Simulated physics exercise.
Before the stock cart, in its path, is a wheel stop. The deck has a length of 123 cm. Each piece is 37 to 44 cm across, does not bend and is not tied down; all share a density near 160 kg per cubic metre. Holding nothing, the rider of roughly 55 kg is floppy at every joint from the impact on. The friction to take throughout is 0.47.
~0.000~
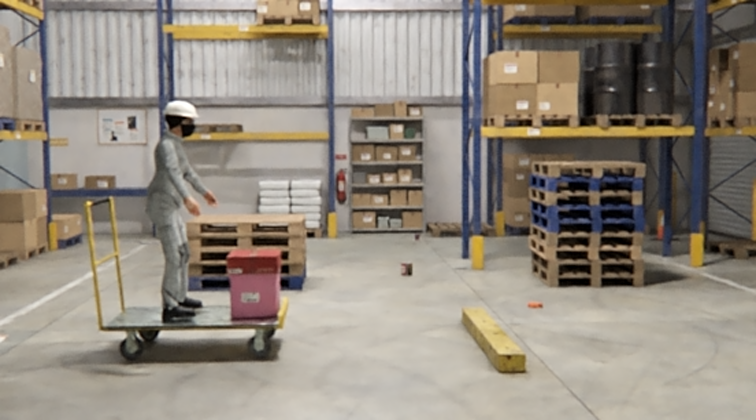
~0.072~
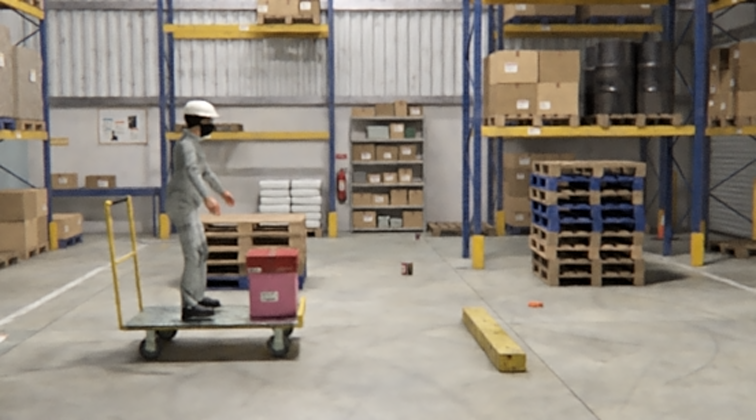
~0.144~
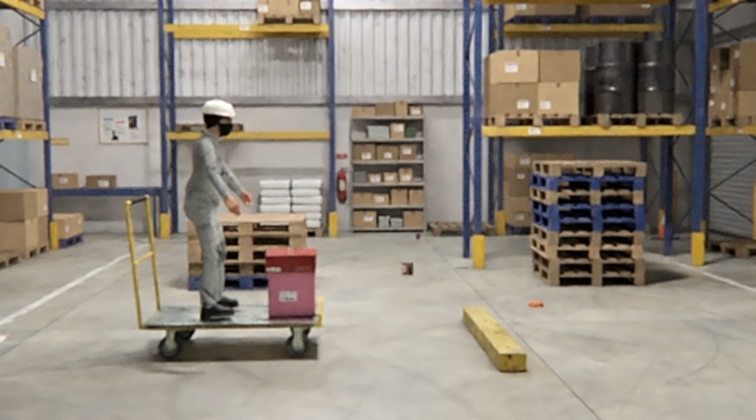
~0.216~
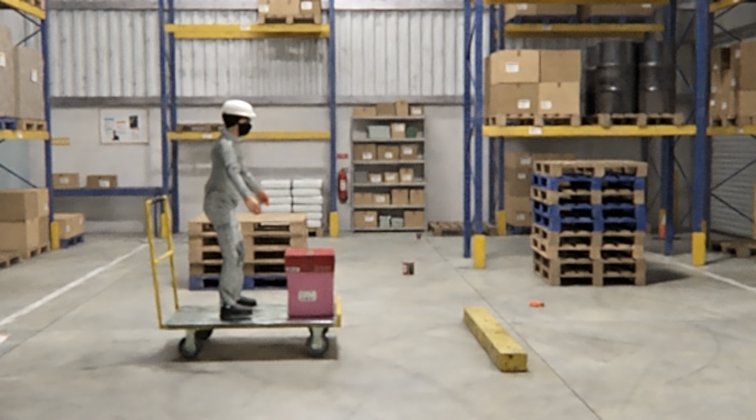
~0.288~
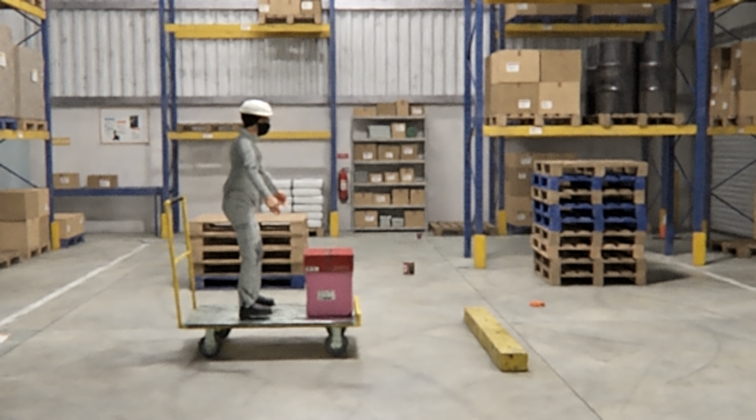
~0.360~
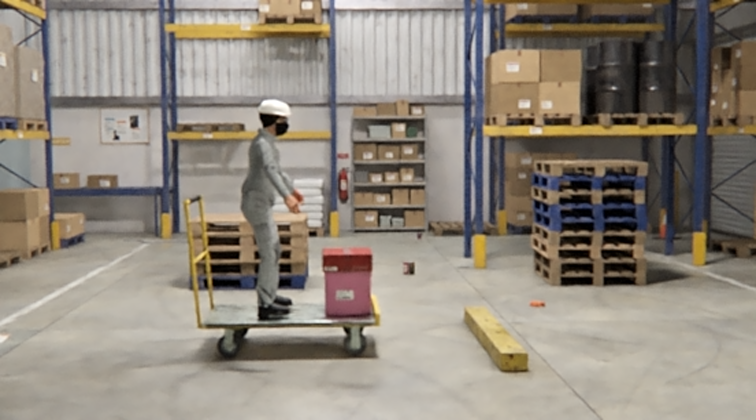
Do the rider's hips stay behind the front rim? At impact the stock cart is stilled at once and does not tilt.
Doesn't depart.
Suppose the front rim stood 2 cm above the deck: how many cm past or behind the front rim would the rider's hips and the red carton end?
Hips 60 past, red 110 past.
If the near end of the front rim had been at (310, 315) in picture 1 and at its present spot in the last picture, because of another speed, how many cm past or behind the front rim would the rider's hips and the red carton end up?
Hips 60 behind, red 80 past.
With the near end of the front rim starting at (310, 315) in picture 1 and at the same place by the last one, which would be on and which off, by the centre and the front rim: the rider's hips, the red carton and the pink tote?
Result: Hips safe; red gone; pink safe.
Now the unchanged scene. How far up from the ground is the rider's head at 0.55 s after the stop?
Height: Approx. 50 cm above ground.
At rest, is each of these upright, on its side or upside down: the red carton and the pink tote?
At rest: Red inverted; pink standing.
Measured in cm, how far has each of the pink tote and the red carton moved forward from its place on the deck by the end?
About: Pink 0, red 100.
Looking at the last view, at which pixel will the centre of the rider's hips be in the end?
Around (452, 250).
Impact comes at 0.82 s.
After 1.37 s the rider's hips are 33 cm behind the rim, near (448, 248) in the last picture's view.
After 1.82 s the rider's hips are 28 cm behind the rim, near (455, 252) in the last picture's view.
Final state at 3.9 s, past the rim, red carton; behind it, pink tote and the rider's hips.
